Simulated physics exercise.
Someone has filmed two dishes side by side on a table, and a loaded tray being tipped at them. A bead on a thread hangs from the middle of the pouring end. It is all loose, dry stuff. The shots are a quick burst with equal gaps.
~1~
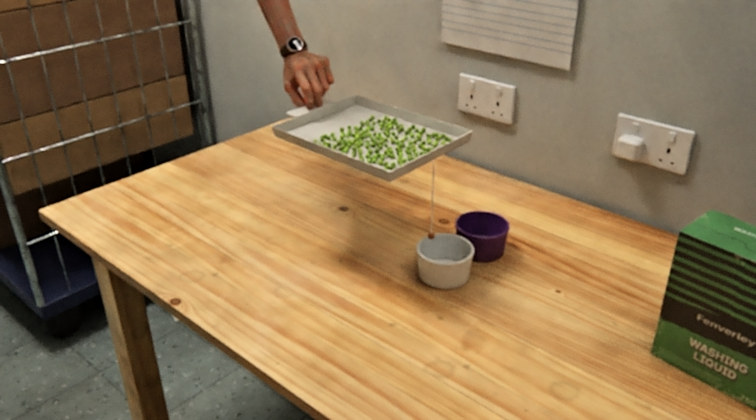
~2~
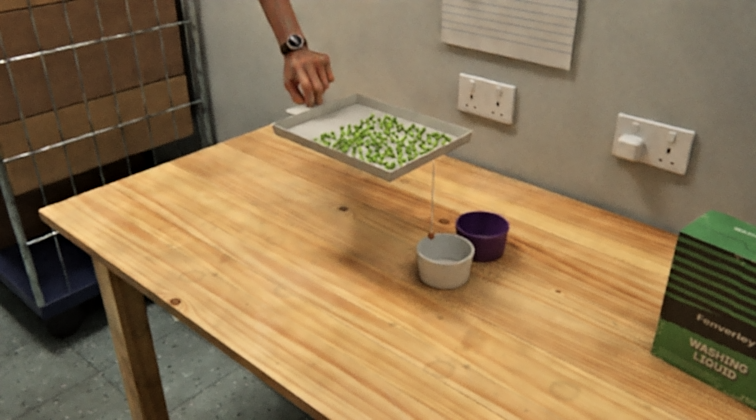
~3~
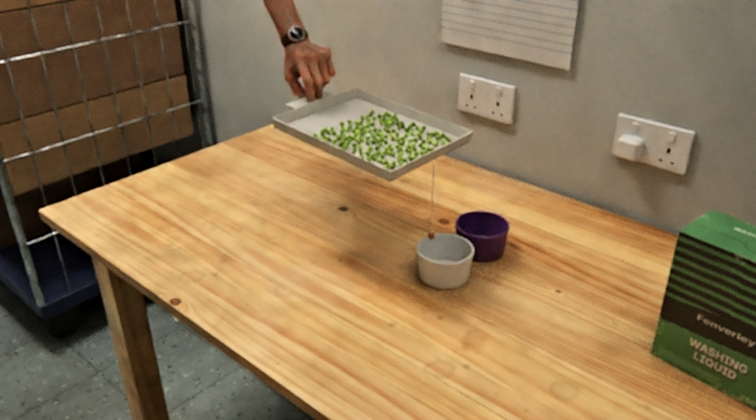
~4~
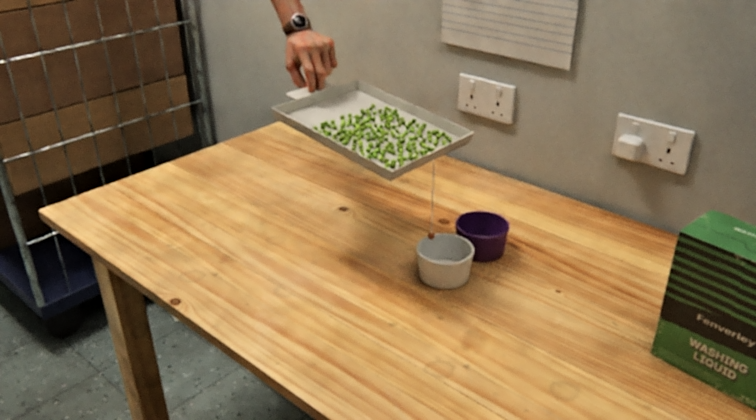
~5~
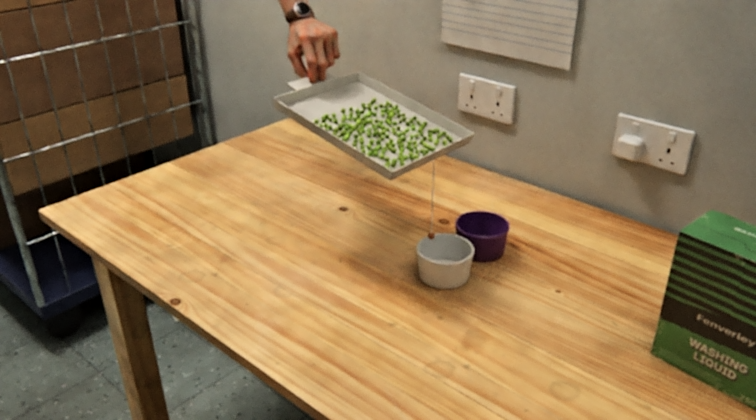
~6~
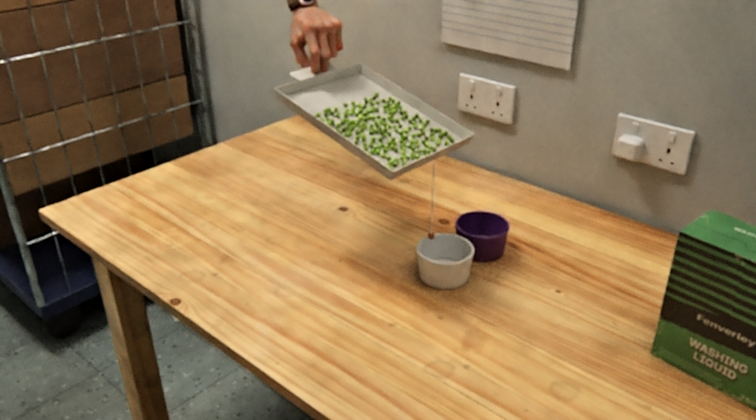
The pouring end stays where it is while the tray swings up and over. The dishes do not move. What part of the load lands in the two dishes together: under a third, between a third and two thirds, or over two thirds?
The two hold from one third to two thirds of the load.
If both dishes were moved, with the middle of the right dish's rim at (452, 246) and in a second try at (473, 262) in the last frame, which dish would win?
The first try: The dish on the right. The second: The right dish.
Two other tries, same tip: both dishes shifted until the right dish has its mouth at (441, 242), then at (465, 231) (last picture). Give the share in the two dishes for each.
Roughly 10 per cent, and 40 per cent.
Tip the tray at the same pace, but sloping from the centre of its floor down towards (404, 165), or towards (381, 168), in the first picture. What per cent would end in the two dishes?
First some 10, then 0 per cent.
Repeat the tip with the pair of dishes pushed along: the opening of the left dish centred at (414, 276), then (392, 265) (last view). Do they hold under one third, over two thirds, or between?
One: In the middle band. Two: Under a third.
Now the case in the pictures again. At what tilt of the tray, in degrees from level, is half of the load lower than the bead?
Around 110° of tilt.
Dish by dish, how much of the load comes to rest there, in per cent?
For the left dish some 30 %, for the right dish some 20 %.
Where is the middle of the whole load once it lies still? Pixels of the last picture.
Near (458, 277).
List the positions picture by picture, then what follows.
The first frame shows corners of the pouring end (390, 171) and (470, 131), level; middle of the load (376, 143), dried peas; left dish (467, 269); right dish (503, 243); bead on its thread (431, 236).
The second frame shows corners of the pouring end (390, 170) and (470, 131), level; middle of the load (376, 142).
The third frame shows corners of the pouring end (391, 170) and (470, 132), tipped barely, lowest at the right corner; middle of the load (376, 139).
The fourth frame shows corners of the pouring end (391, 170) and (471, 132), tipped a little, lowest at the right corner; middle of the load (377, 136).
The fifth frame shows corners of the pouring end (392, 170) and (472, 133), tipped a little, lowest at the right corner; middle of the load (378, 132).
The sixth frame shows corners of the pouring end (393, 170) and (472, 134), tipped clearly, lowest at the right corner; middle of the load (380, 129); left dish (467, 269); right dish (503, 243).
Just after the last frame, tray tipped steeply; almost all on the tray; just a few in the left dish; just a few in the air.
A moment on, tray tipped past a quarter turn; roughly two thirds on the tray; just a few in the left dish; just a few in the right dish; just a few outside both; roughly a third in the air.
Further on, tray tipped past a quarter turn; roughly a quarter in the left dish; roughly a quarter in the right dish; roughly half outside both.
When it is over, tray tipped past a quarter turn; roughly a quarter in the left dish; roughly a quarter in the right dish; roughly half outside both.
